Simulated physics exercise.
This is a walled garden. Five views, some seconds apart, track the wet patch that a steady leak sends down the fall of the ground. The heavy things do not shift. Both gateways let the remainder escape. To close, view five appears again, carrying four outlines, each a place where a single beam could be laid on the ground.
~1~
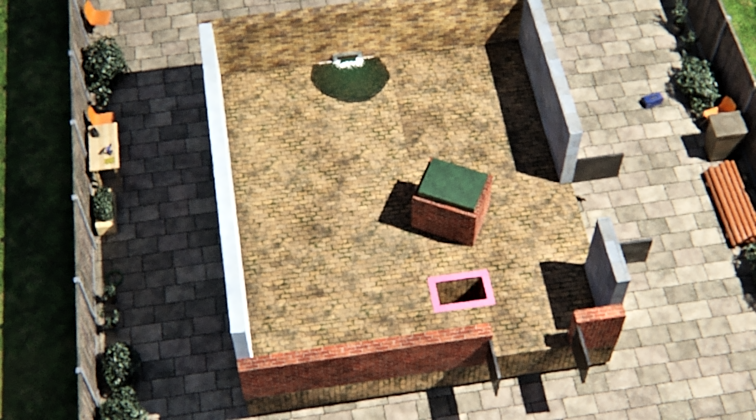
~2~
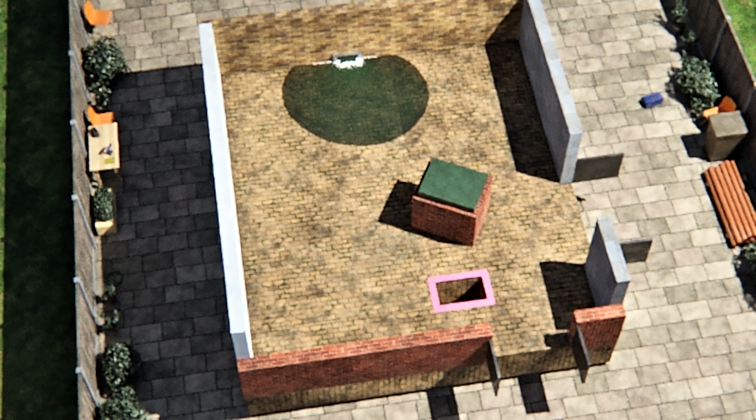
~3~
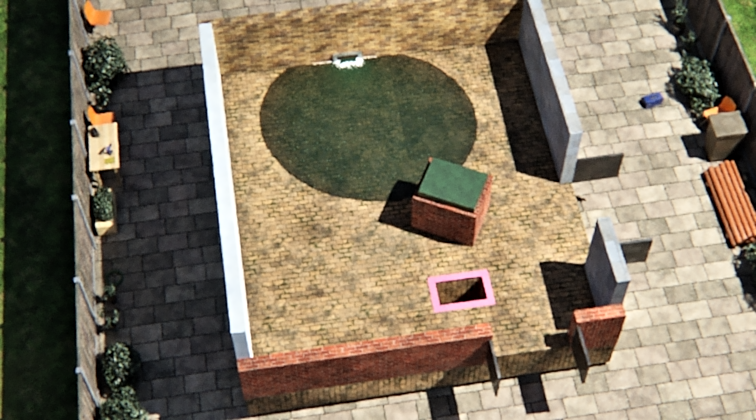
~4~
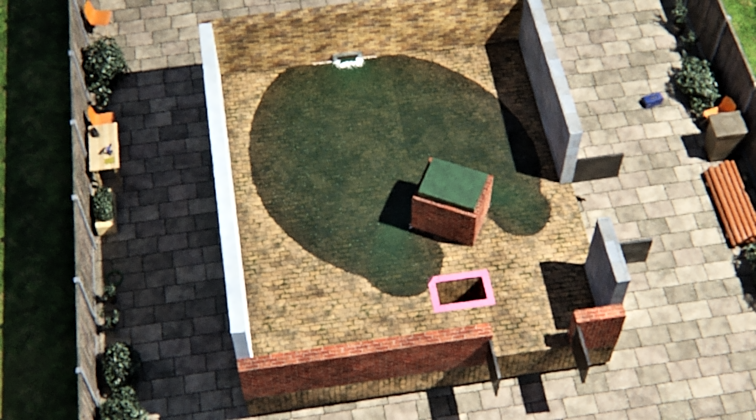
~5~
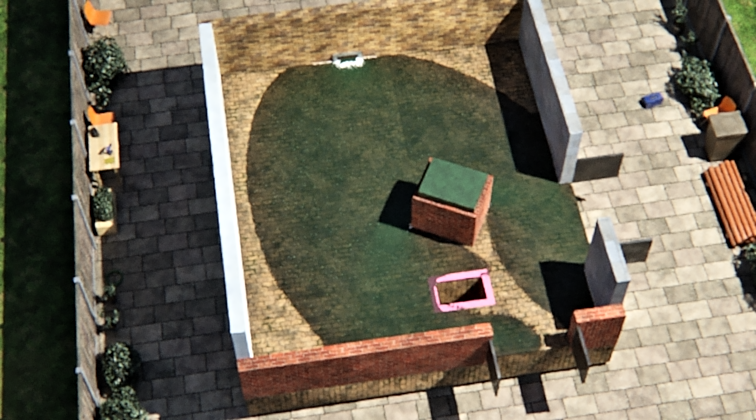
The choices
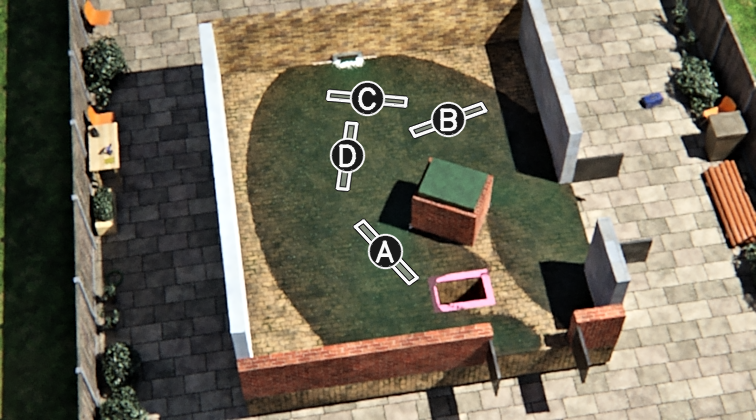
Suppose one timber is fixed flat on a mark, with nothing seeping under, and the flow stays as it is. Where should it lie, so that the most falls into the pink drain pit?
The best spot is A.
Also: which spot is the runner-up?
B it is.
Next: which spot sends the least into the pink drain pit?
Here it is spot C.
On the marked copy, A from (359, 223) to (413, 280); B from (412, 132) to (483, 107); C from (328, 95) to (405, 102); D from (342, 188) to (351, 123).
With A, about 28 % of the stream goes into the pink drain pit, about 72 % out by the gates.
With B, about 21 % of the stream goes into the pink drain pit, about 79 % out by the gates.
With C, about 11 % of the stream goes into the pink drain pit, about 89 % out by the gates.
With D, about 15 % of the stream goes into the pink drain pit, about 85 % out by the gates.
